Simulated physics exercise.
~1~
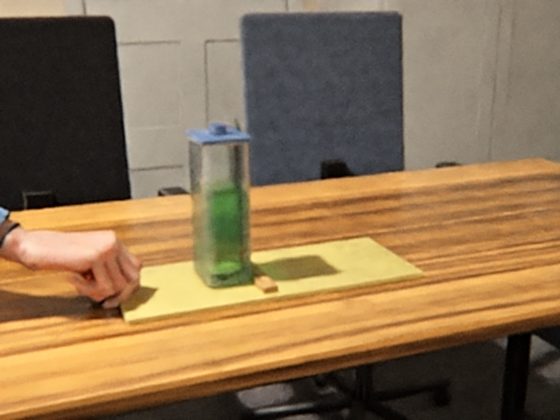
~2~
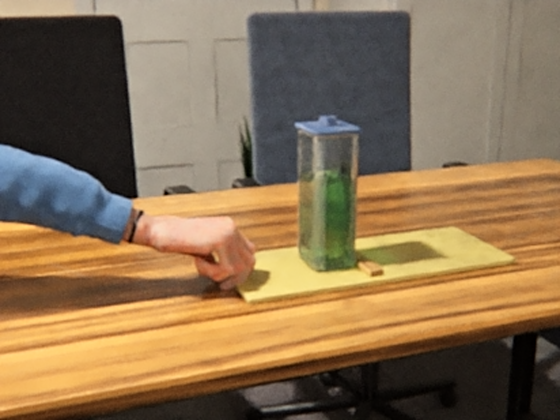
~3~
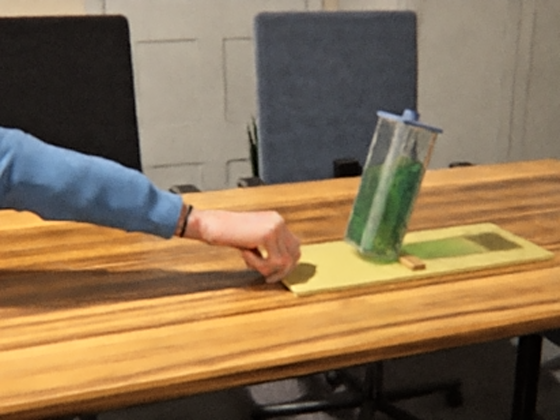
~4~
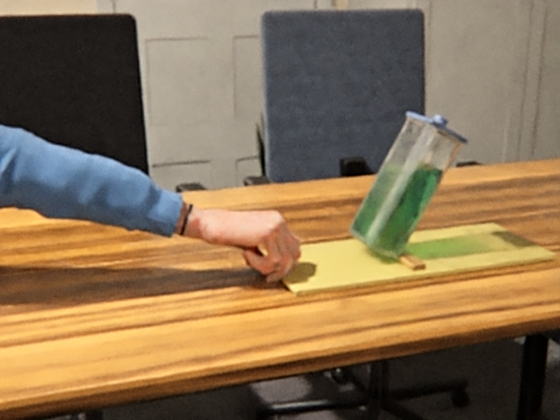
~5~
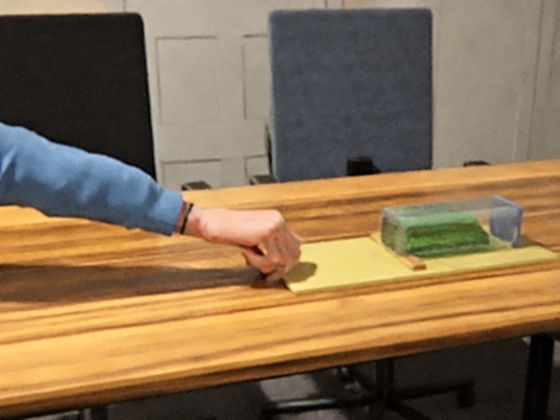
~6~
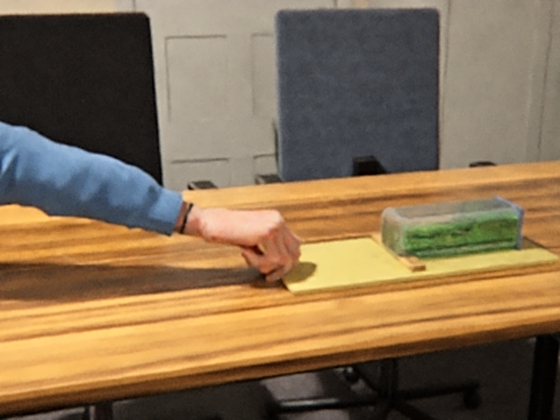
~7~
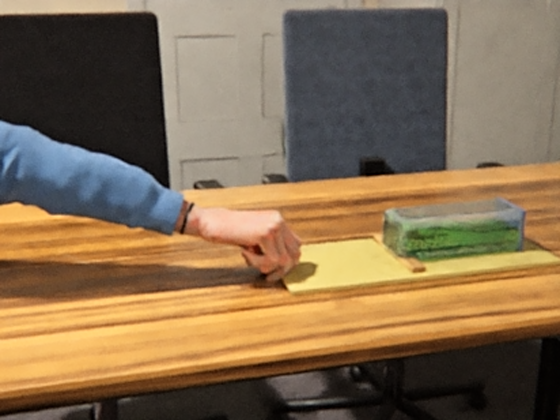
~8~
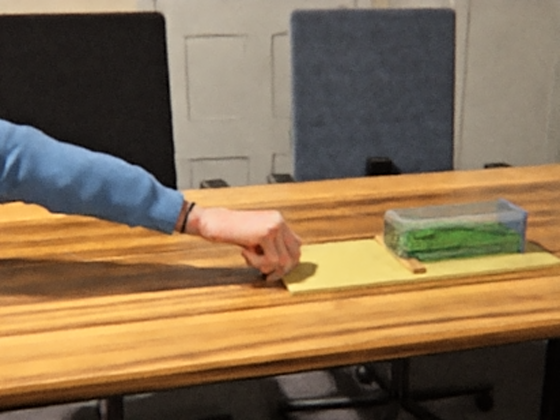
In a room with a pale panelled wall, a striped wooden table is seen from its front side and slightly above, with a black chair and a blue-grey chair behind it. A tall clear canister with a blue cap, partly full of green liquid, stands on a yellow-green board beside a small wooden strip. A hand at the board's left end moves with it as it slides right, the blue-sleeved arm coming into view. The board stops, and the canister tips to the right over the strip, its liquid tilting inside. It topples and ends lying on its side on the board, cap to the right, while the hand stays in place.
